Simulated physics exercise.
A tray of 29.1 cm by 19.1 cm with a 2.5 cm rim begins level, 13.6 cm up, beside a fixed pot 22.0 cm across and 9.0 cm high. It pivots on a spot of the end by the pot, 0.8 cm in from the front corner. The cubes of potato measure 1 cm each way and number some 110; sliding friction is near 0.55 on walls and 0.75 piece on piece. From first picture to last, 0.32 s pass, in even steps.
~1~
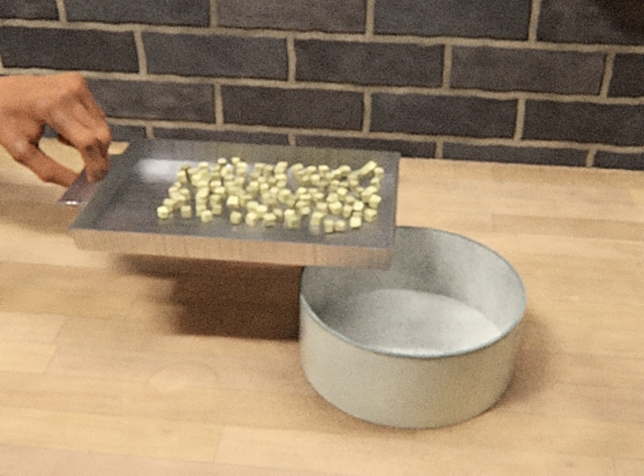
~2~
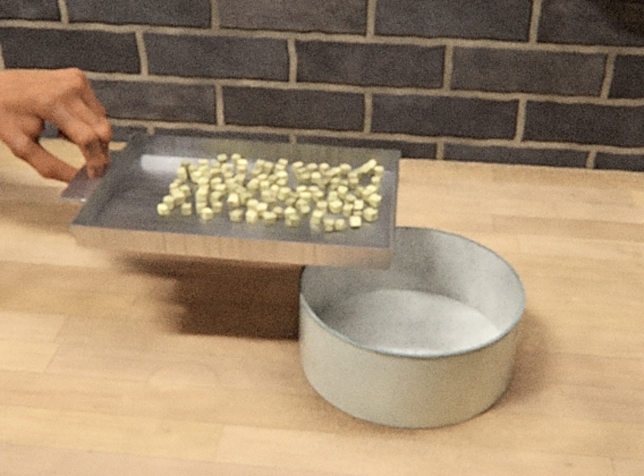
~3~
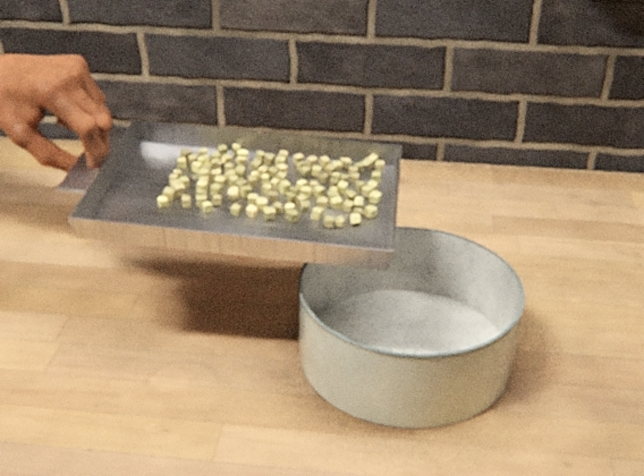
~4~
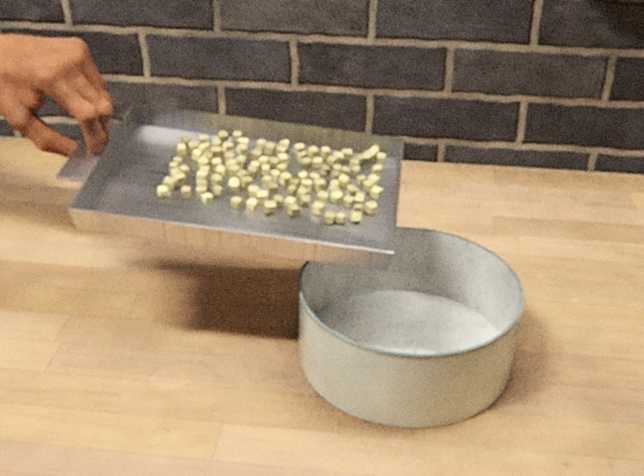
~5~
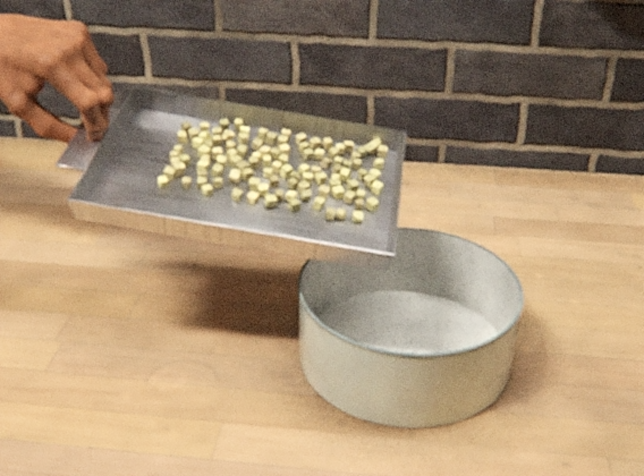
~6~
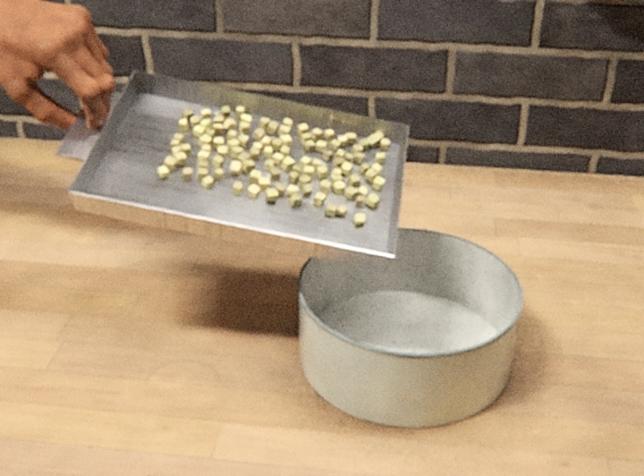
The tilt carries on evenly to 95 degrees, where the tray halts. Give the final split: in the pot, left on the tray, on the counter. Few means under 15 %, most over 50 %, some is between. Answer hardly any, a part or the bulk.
In the pot: The bulk; left on the tray: Hardly any; on the counter: A part.
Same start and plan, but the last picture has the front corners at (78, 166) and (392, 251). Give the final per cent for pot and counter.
Pot 95, counter 5.
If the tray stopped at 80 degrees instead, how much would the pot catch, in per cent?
In that case some 20 per cent.
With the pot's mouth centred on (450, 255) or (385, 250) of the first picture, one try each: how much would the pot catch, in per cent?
Some 0 and 0 per cent.
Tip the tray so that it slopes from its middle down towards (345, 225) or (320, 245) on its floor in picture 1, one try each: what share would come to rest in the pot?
About 90 and 95 per cent.
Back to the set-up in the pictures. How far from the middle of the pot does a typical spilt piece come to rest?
About 24 cm.
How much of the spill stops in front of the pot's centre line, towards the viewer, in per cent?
About 100 per cent.
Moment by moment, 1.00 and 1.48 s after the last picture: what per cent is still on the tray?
About 75, 25.
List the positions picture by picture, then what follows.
In the first picture, tray tilt 0 degrees, front corners at (75, 226) and (389, 247); middle of the pieces at (275, 193); pot at (411, 283).
In the second picture, tray tilt 1 degrees, front corners at (75, 223) and (389, 247); middle of the pieces at (275, 191).
In the third picture, tray tilt 4 degrees, front corners at (74, 215) and (389, 248), lowest corner right front; middle of the pieces at (275, 184).
In the fourth picture, tray tilt 8 degrees, front corners at (74, 206) and (389, 249), lowest corner right front; middle of the pieces at (276, 175).
In the fifth picture, tray tilt 12 degrees, front corners at (74, 197) and (390, 251), lowest corner right front; middle of the pieces at (277, 167).
In the sixth picture, tray tilt 16 degrees, front corners at (74, 189) and (390, 252), lowest corner right front; middle of the pieces at (278, 159); pot at (409, 284).
Then, 0.60 s after the last picture, tilt 53 degrees; the tray holds 100 %, the pot 0 %.
Then, 1.00 s after the last picture, tilt 78 degrees; the tray holds 75 %, the pot 10 %.
Then, 1.48 s after the last picture, tilt 95 degrees; the tray holds 25 %, the pot 50 %.
In the end, pot 70 %, tray 5 %, counter 30 %.
